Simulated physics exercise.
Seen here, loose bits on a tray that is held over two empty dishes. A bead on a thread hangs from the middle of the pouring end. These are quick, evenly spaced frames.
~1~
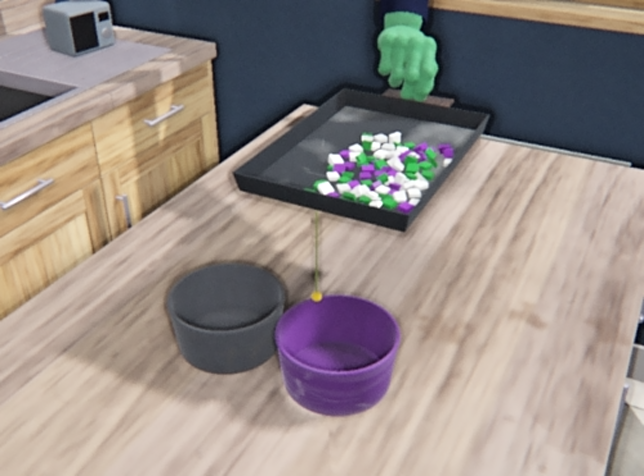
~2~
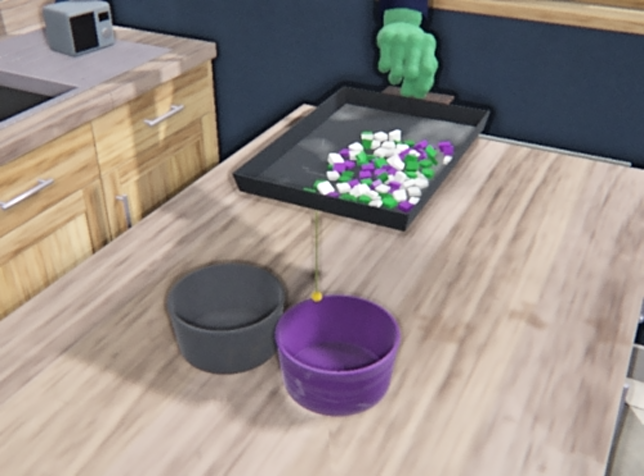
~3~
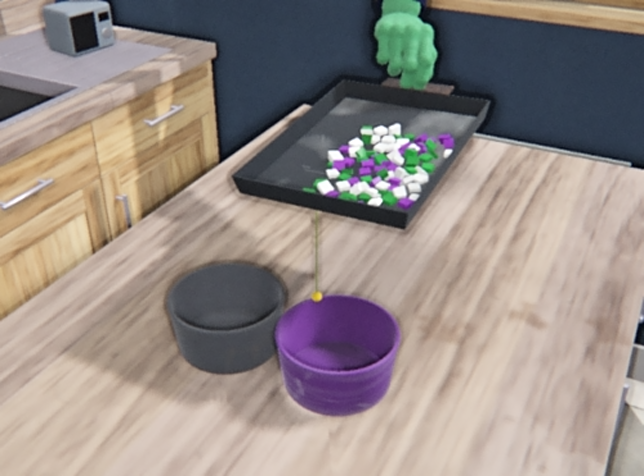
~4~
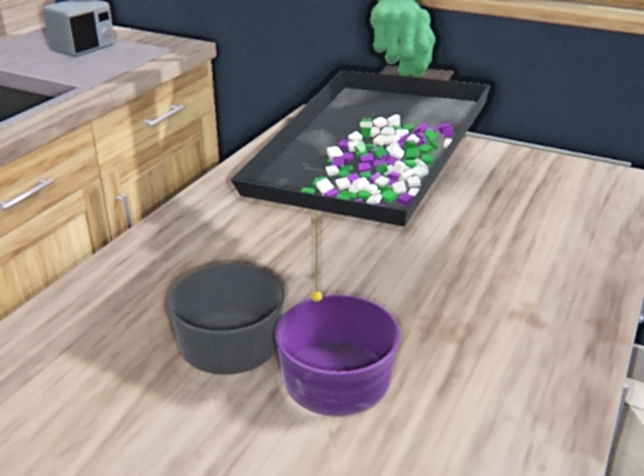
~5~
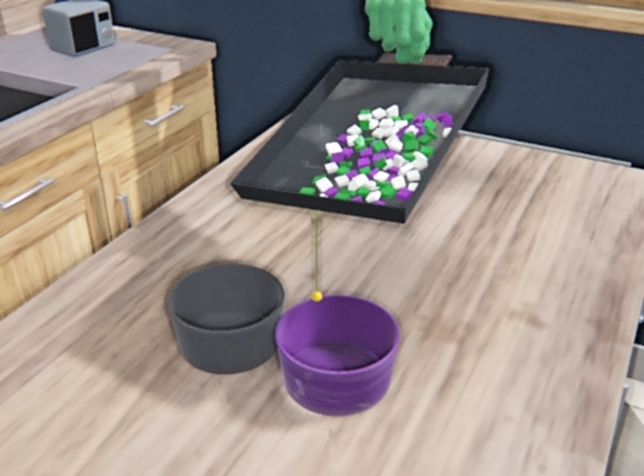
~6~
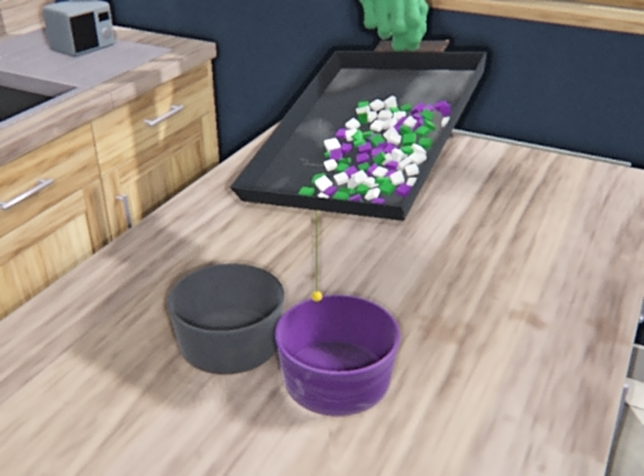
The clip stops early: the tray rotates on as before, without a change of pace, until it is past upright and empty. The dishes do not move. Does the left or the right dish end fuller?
The left-hand dish gets more.
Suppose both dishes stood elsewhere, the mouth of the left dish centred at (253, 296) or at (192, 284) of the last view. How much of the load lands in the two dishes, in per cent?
In turn 100 and 70 in a hundred.
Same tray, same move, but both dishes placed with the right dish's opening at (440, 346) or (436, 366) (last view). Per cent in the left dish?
About 20 and 20 per cent.
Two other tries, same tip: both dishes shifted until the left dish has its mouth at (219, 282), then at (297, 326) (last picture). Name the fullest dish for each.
One: The left dish. Two: The dish on the left.
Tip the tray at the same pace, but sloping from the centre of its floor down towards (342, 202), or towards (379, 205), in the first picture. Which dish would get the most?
One: The right one. Two: The right-hand dish.
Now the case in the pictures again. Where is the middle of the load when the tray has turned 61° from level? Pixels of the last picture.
At about (290, 181).
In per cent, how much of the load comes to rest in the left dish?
Roughly 80 in a hundred.
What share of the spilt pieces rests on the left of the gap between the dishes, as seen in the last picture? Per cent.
Near 50 %.
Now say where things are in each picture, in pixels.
In the first picture, corners of the pouring end (239, 171) and (406, 212), level; middle of the load (380, 175), mosaic tiles; left dish (196, 347); right dish (310, 388); bead on its thread (317, 296).
In the second picture, corners of the pouring end (238, 172) and (406, 211), level; middle of the load (380, 174).
In the third picture, corners of the pouring end (238, 174) and (405, 210), tipped barely, lowest at the left corner; middle of the load (380, 170).
In the fourth picture, corners of the pouring end (237, 178) and (403, 207), tipped a little, lowest at the left corner; middle of the load (380, 164).
In the fifth picture, corners of the pouring end (236, 181) and (402, 205), tipped a little, lowest at the left corner; middle of the load (379, 159).
In the sixth picture, corners of the pouring end (236, 185) and (400, 203), tipped clearly, lowest at the left corner; middle of the load (378, 153); left dish (196, 347); right dish (310, 388).
Just after the last frame, tray tipped steeply; every one on the tray.
A moment on, tray tipped right over; the larger part on the tray; just a few in the right dish; about a tenth in the left dish; just a few outside both; just a few in the air.
Further on, tray tipped past a quarter turn; just a few in the right dish; the larger part in the left dish; about a tenth outside both.
When it is over, tray tipped past a quarter turn; just a few in the right dish; the larger part in the left dish; about a tenth outside both.
